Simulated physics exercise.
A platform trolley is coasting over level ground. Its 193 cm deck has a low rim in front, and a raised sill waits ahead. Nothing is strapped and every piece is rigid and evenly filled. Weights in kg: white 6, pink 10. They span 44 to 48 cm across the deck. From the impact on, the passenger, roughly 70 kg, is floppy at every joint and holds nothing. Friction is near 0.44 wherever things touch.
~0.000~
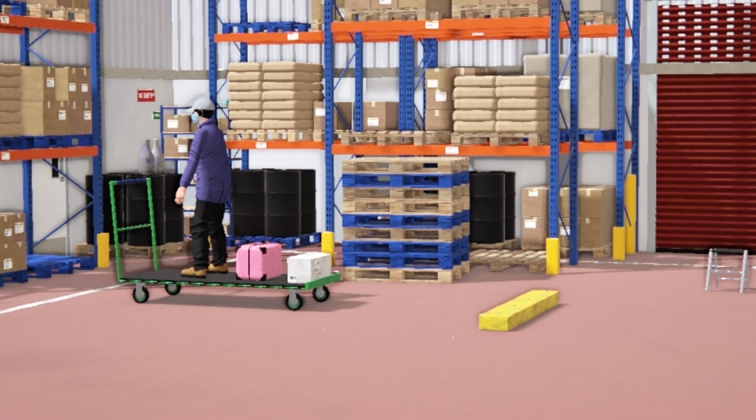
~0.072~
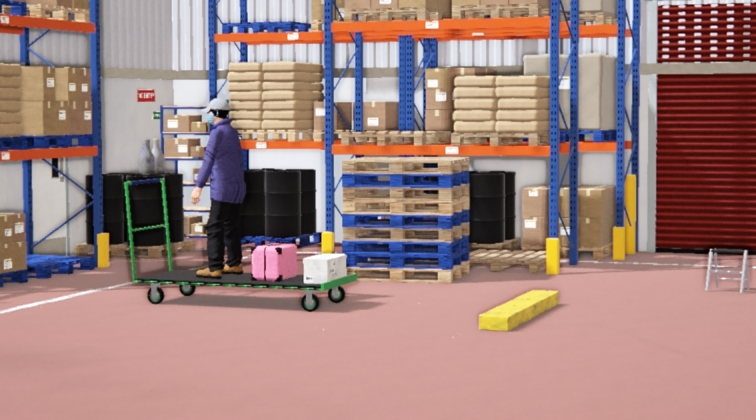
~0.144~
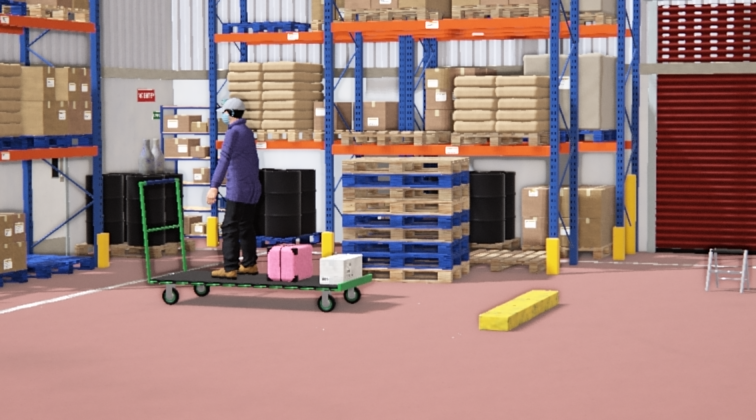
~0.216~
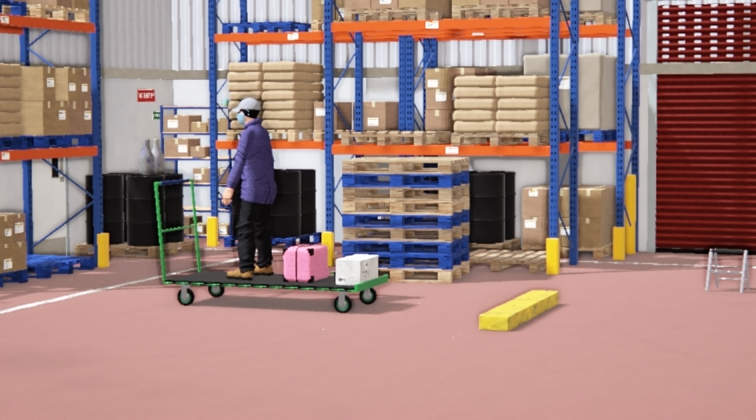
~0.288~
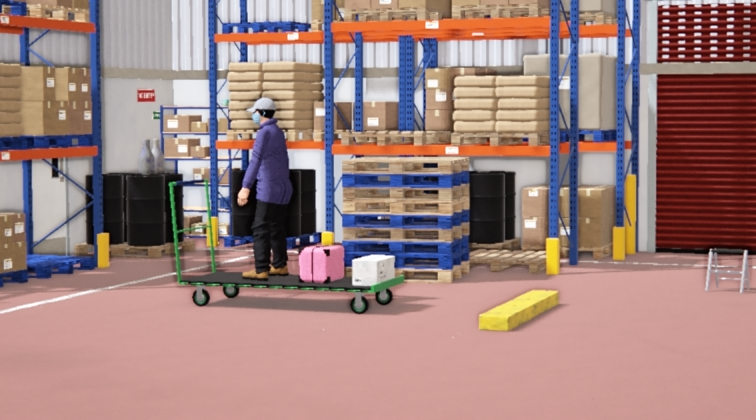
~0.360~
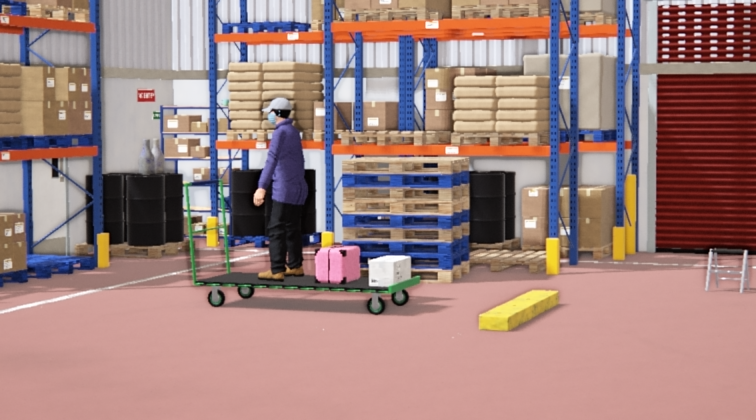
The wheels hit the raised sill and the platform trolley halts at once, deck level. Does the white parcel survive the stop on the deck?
The white parcel ends off the deck.
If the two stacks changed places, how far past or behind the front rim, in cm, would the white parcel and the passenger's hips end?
In that case white 40 behind, hips 0 past.
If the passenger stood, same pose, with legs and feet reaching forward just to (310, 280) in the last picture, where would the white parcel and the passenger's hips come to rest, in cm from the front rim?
Then white 30 past, hips 60 past.
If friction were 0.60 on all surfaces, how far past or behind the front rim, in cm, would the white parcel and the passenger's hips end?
Then white 70 past, hips 70 past.
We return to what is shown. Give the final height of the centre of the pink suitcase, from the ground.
Some 40 cm up.
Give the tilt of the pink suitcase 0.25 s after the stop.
About 0°.
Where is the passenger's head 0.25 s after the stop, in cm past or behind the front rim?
About 70 cm behind the rim.
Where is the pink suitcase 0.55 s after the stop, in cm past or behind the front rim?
Some 30 cm behind it.
The wheels strike at 0.83 s.
After 1.38 s the white parcel is 24 cm past the rim, tilted 170°, near (543, 292) in the last picture's view.
After 1.83 s the white parcel is 62 cm past the rim, tilted 90°, near (586, 306) in the last picture's view.
When all is still (3.6 s), past the rim, white parcel, pink suitcase and the passenger's hips; nothing is left behind it.
